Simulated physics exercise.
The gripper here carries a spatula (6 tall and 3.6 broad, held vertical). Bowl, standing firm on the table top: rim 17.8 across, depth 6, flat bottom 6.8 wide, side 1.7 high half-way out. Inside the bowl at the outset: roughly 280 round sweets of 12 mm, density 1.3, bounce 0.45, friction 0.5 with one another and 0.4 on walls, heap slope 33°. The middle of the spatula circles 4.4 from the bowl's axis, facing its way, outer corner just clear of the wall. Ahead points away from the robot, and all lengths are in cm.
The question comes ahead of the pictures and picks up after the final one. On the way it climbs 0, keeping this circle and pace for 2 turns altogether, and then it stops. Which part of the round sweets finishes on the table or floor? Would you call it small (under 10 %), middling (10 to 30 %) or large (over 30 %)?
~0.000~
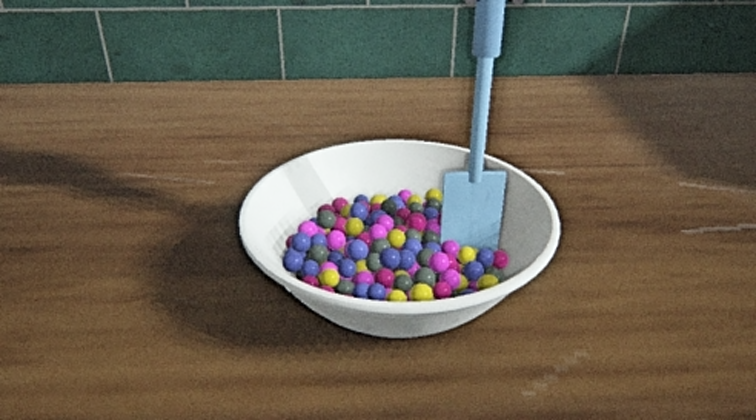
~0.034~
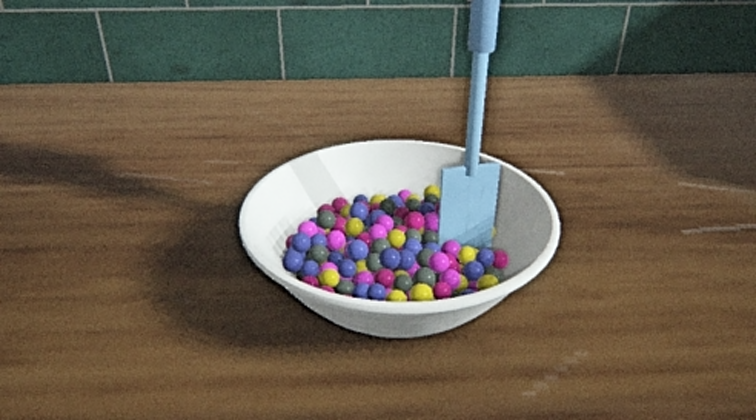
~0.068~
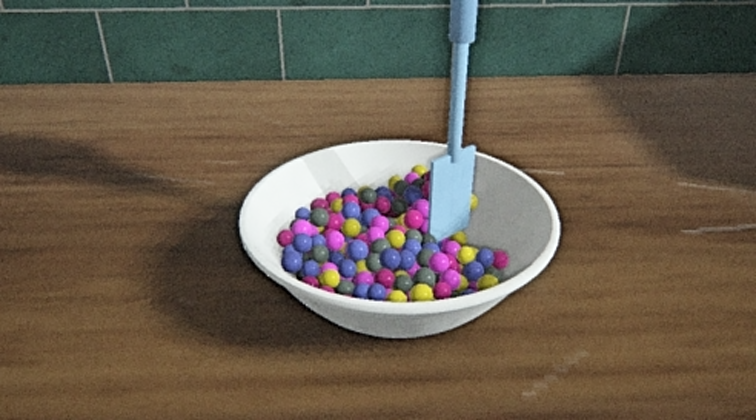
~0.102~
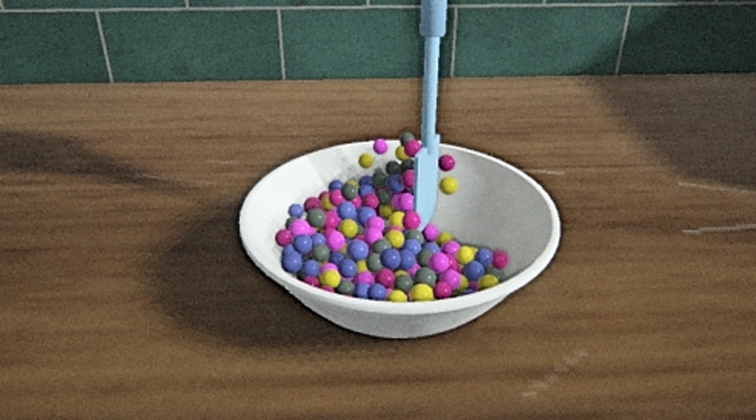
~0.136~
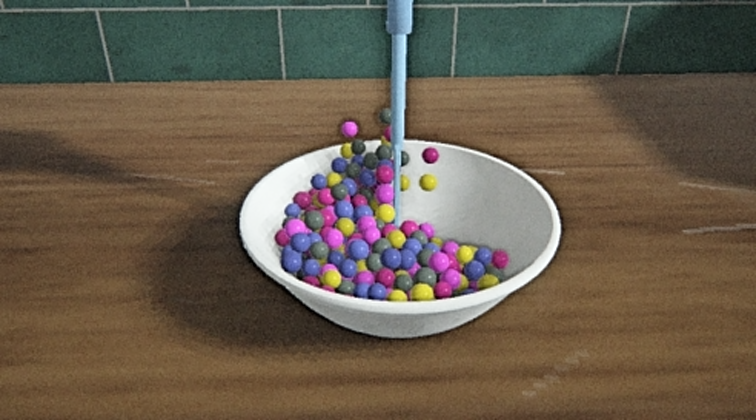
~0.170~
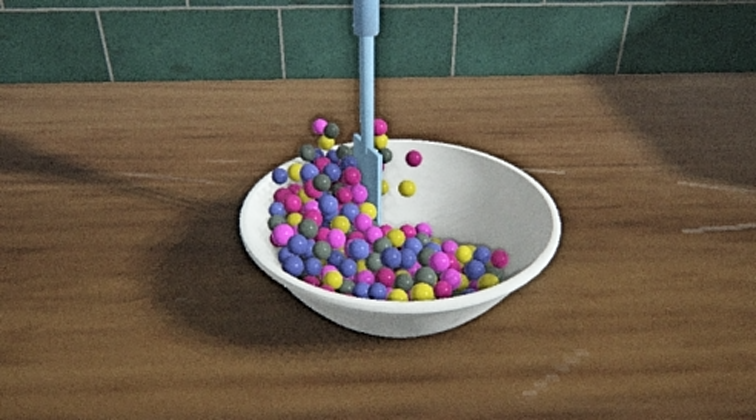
I would call it large.
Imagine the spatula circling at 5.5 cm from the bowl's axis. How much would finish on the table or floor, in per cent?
In that case roughly 20 per cent.
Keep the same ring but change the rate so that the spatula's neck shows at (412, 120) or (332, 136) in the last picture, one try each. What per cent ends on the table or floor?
First try: About 20 %; second try: About 55 %.
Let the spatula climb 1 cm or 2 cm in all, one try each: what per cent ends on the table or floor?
30 and 20 %.
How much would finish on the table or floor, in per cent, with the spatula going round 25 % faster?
That would be some 50 percent.
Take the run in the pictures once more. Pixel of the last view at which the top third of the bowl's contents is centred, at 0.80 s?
I'd point to about (349, 278).
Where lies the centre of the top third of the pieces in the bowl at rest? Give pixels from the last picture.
Roughly at pixel (443, 209).
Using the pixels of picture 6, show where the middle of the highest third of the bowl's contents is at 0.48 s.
I'd point to somewhere close to (498, 210).
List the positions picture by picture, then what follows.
The first picture shows spatula neck at (477, 149), 0° round; upper third of the load around (394, 243), from x 295 to 500, top at y 195; 280 in the bowl.
The second picture shows spatula neck at (473, 143), 11° round; upper third of the load around (394, 243), from x 295 to 500, top at y 195.
The third picture shows spatula neck at (455, 131), 36° round; upper third of the load around (388, 226), from x 285 to 500, top at y 175.
The fourth picture shows spatula neck at (428, 123), 62° round; upper third of the load around (380, 222), from x 285 to 500, top at y 140.
The fifth picture shows spatula neck at (398, 120), 88° round; upper third of the load around (358, 214), from x 285 to 500, top at y 115; 279 in the bowl, 1 in flight or on the tool.
The sixth picture shows spatula neck at (367, 122), 113° round; upper third of the load around (335, 210), from x 275 to 500, top at y 110; 278 in the bowl, 2 in flight or on the tool.
By 0.48 s, 350° round, highest piece 9 above the table; 224 in the bowl, 38 on the table or floor, 18 in flight or on the tool.
By 0.80 s, 227° round, highest piece 8 above the table; 188 in the bowl, 84 on the table or floor, 8 in flight or on the tool.
By 1.15 s, 0° round, highest piece 7 above the table; 175 in the bowl, 105 on the table or floor.
By 1.85 s, 0° round, highest piece 6 above the table; 175 in the bowl, 105 on the table or floor.
Final count, 175 in the bowl, 105 on the table or floor. That is 38 % on the table or floor.
